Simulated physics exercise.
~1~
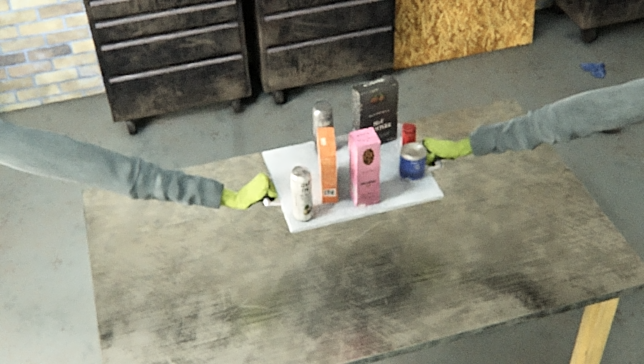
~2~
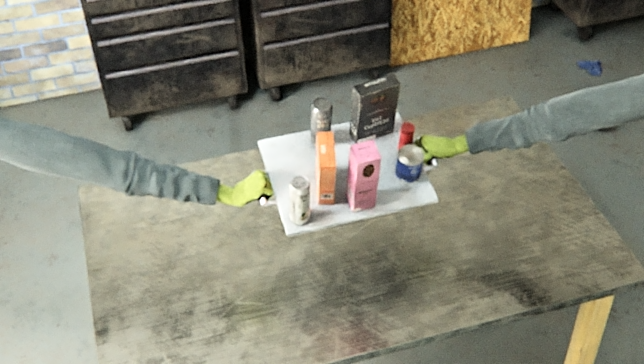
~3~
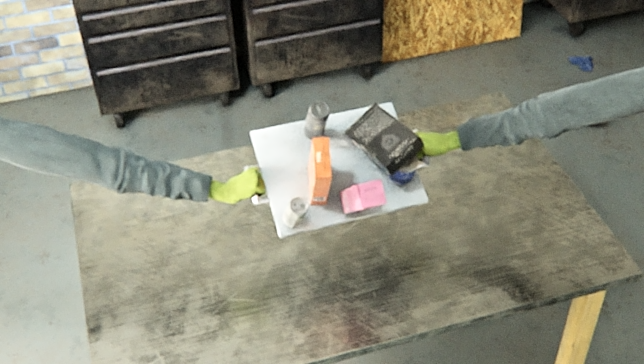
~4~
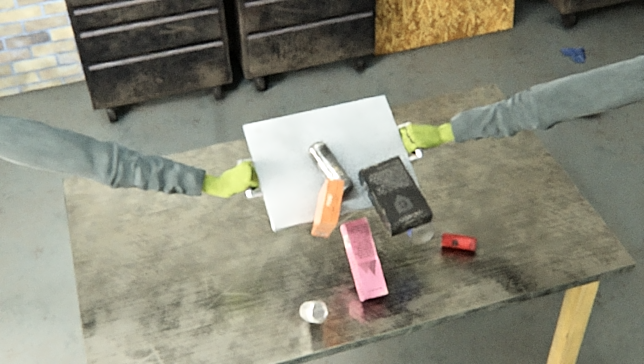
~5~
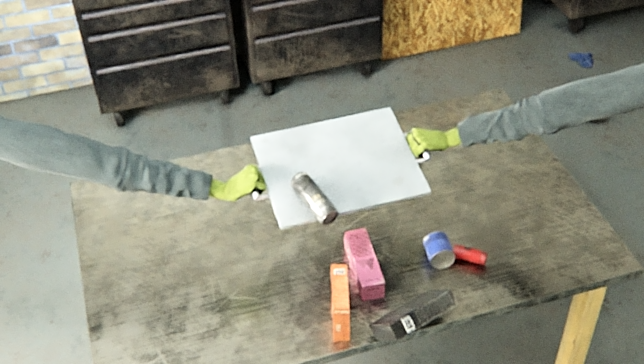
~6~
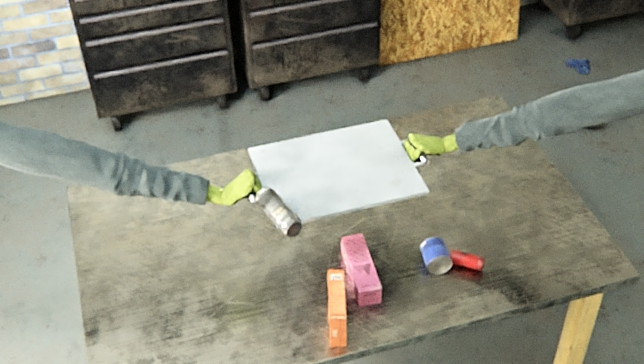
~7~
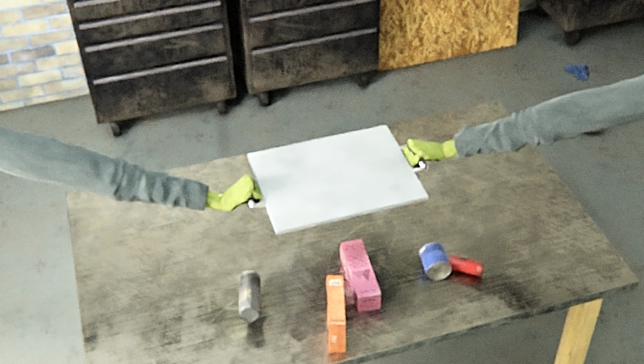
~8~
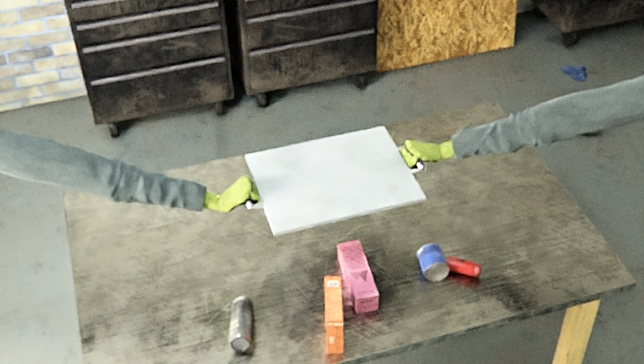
In the video, two gloved hands hold a white tray of cans, cartons and packets above a table and tip its near edge down, so everything slides and topples off before the tray is levelled, ending empty above several fallen items.
